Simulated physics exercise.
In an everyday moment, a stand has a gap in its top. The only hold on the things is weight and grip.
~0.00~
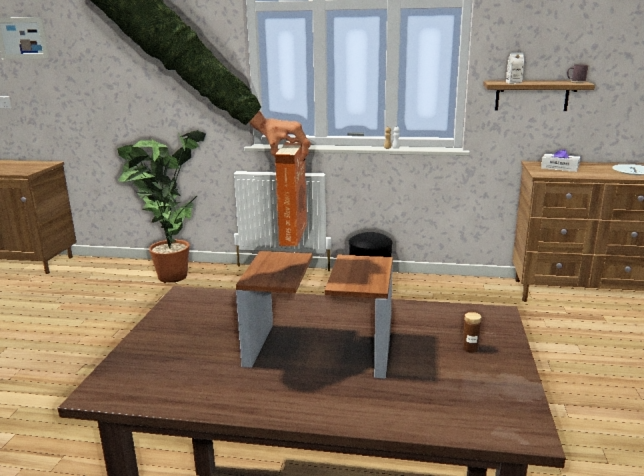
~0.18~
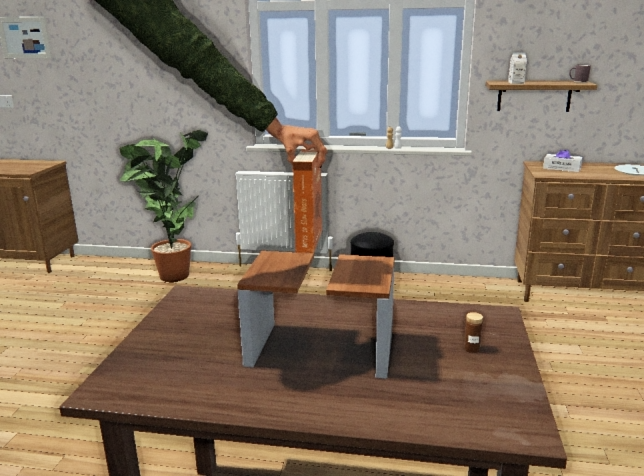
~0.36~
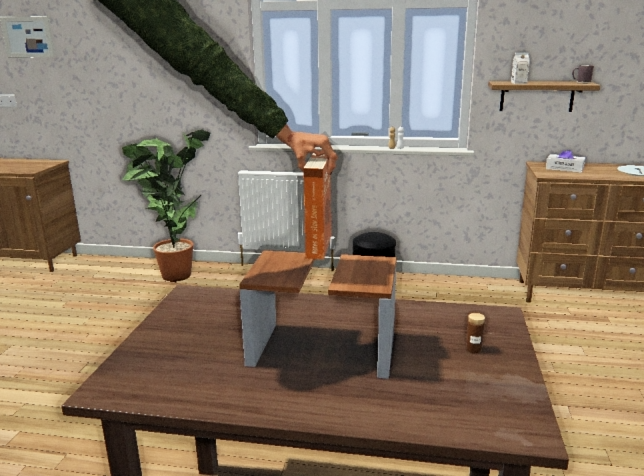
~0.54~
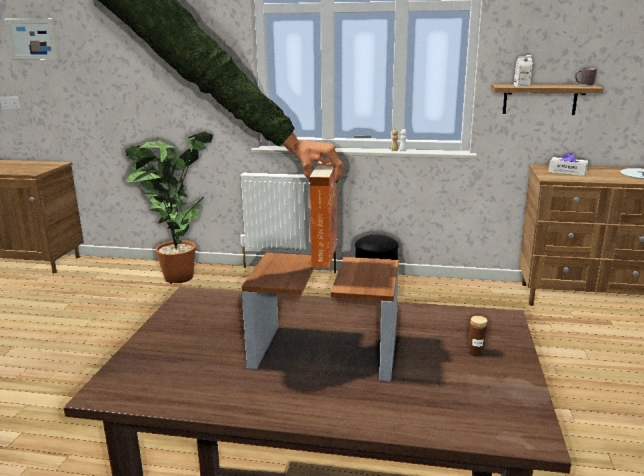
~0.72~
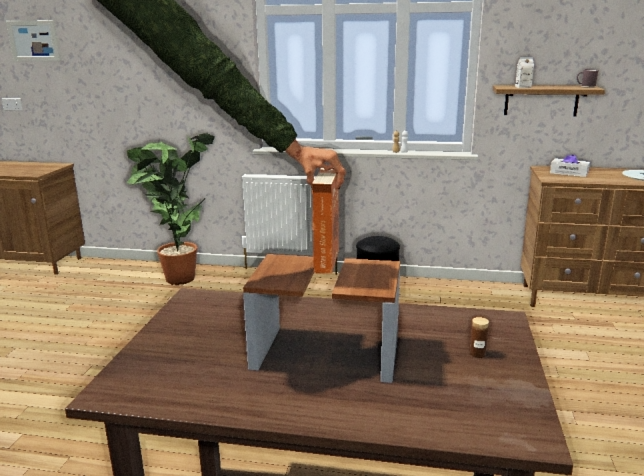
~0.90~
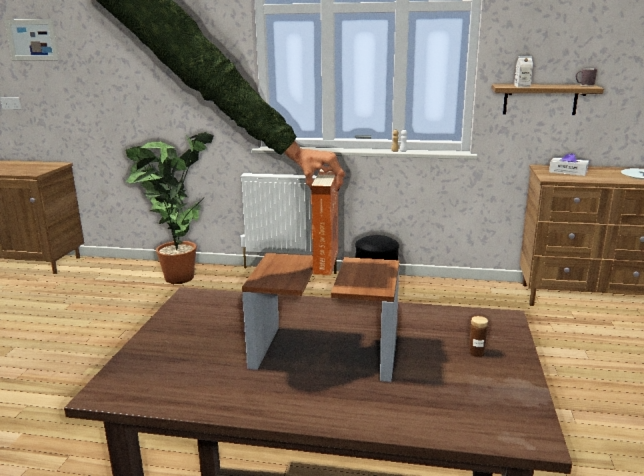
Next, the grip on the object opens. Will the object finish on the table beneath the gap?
Yes.
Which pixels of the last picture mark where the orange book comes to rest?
It winds up at roughly (327, 316).
After 1.20 s, orange book shifted about its own width near (326, 288).
After 1.30 s, orange book shifted about its own width near (327, 307).
In the end (1.9 s), moved from the start, orange book; brown shaker unmoved. At the end, from the last picture's camera, orange book near (327, 316). The book drops through.
